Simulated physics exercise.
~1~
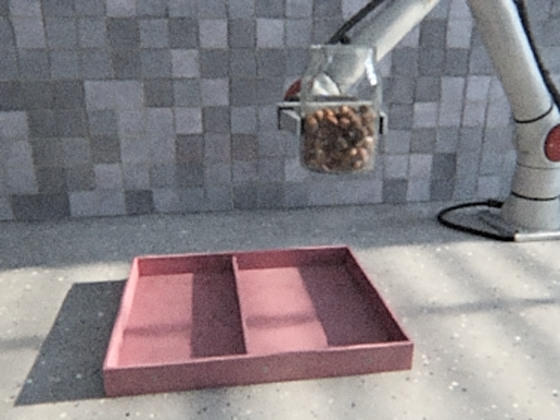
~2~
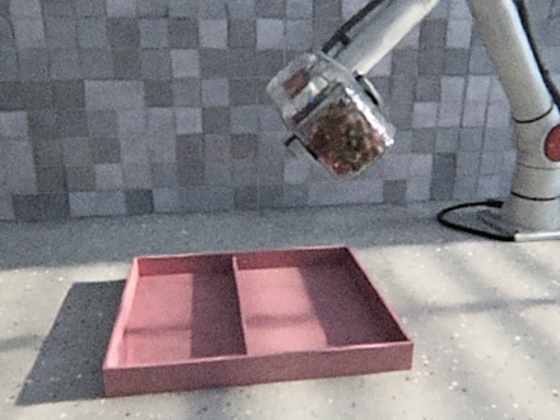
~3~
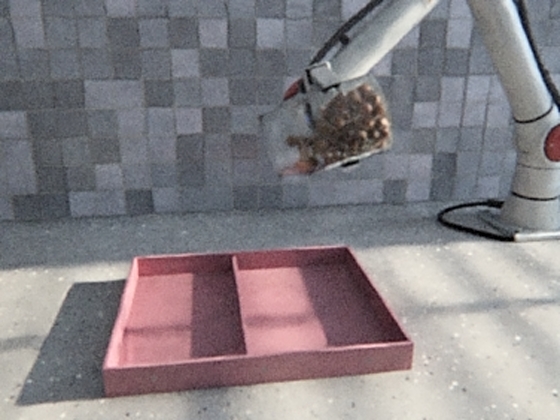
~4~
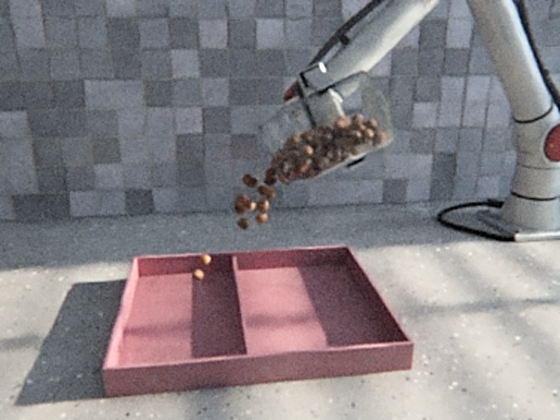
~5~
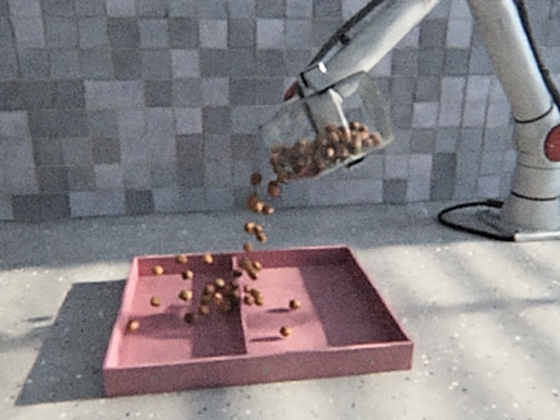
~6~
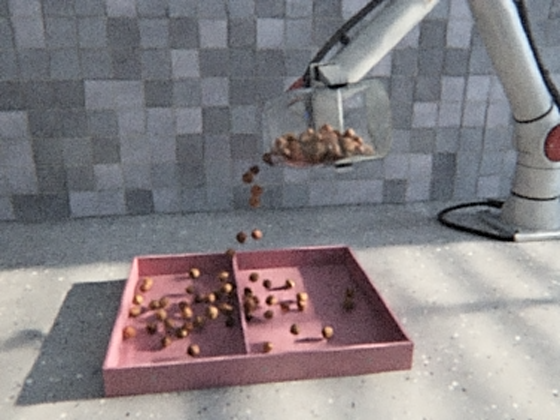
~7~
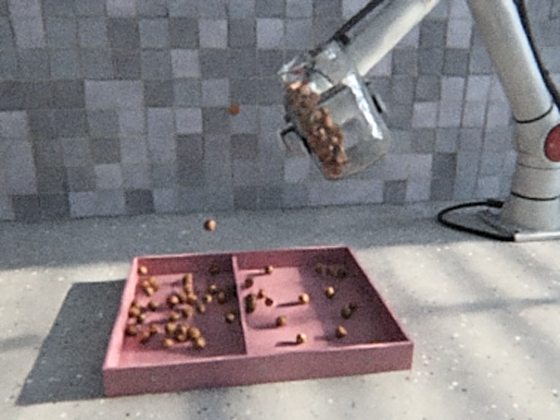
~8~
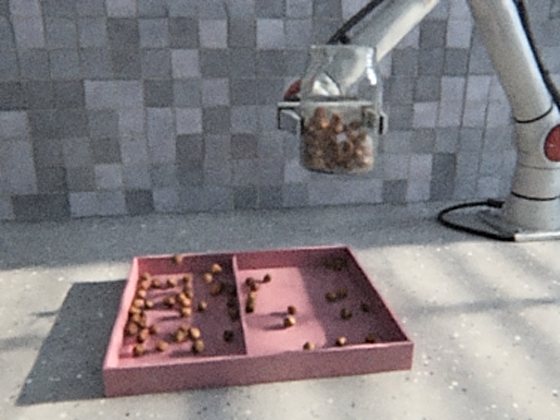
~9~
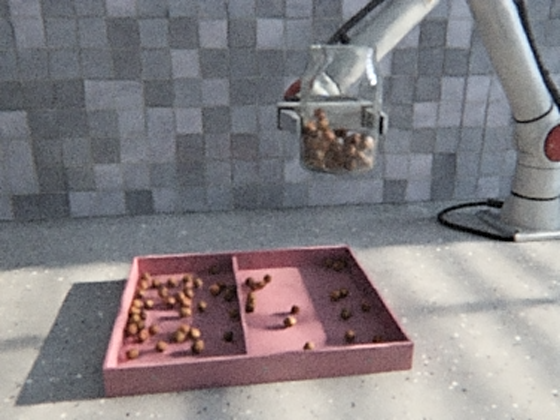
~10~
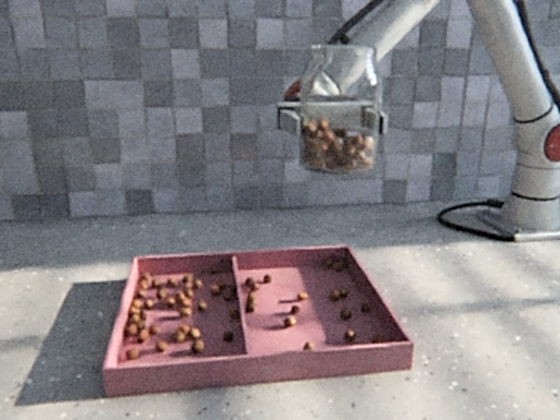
We see a robot arm tip a clear jar of hazelnuts to the left over a divided pink tray, spilling a stream that scatters into both compartments. The arm then turns the jar upright, still partly full, with more of the spilled nuts resting in the left compartment.
